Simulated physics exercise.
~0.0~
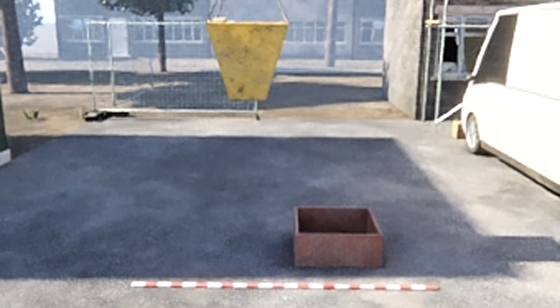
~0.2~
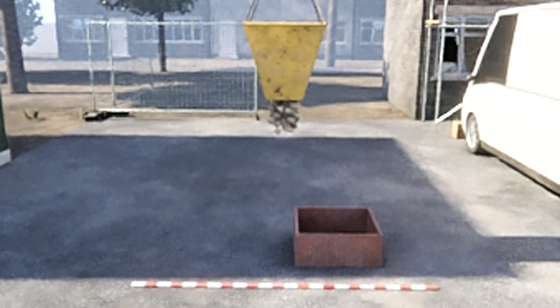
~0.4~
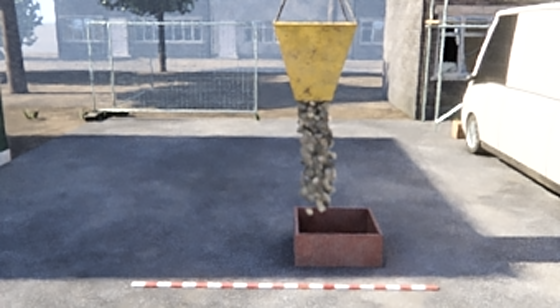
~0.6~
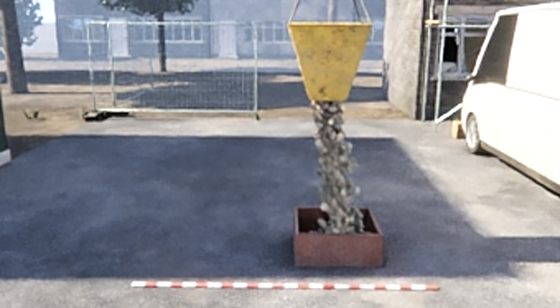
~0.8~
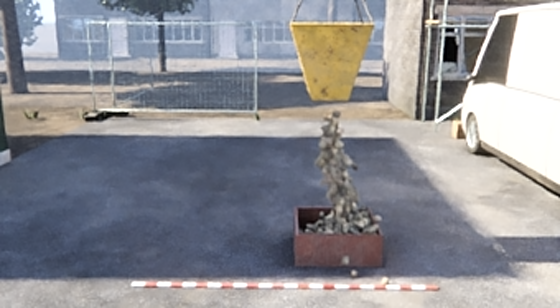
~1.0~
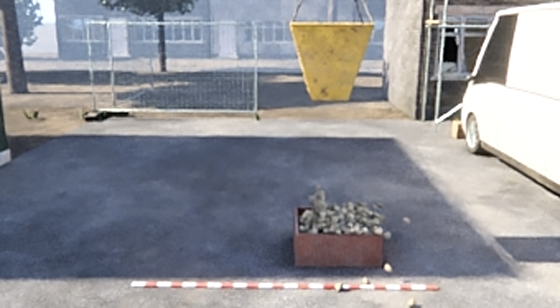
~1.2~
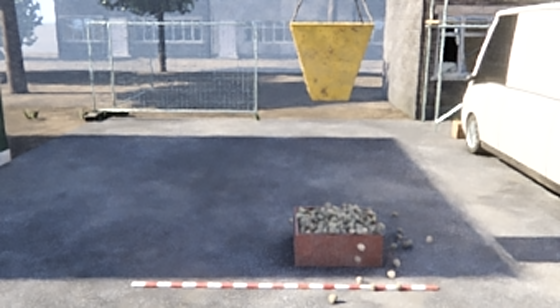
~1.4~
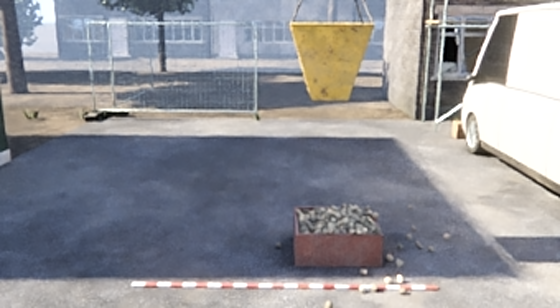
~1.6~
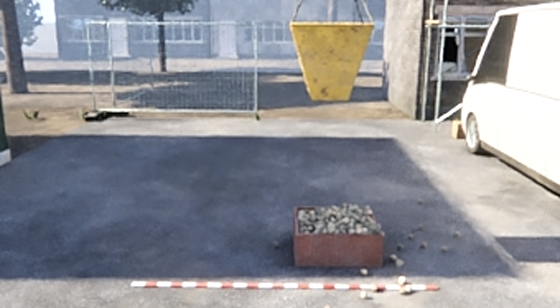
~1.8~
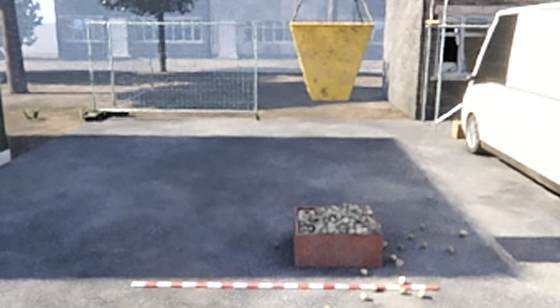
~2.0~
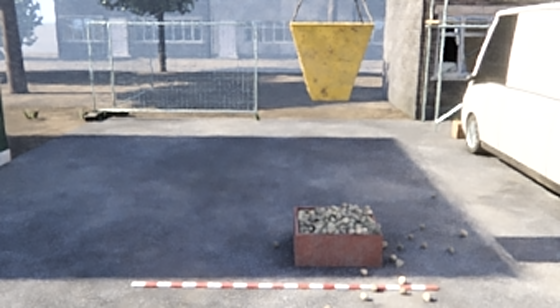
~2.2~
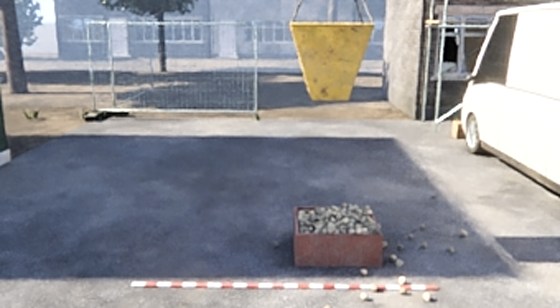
A yellow skip hanging from a crane moves right over a paved yard and pours round stones from its bottom into a reddish-brown bin, then stops above it; the stones heap up to fill the bin, while a few spill out and come to rest in front and to the right.
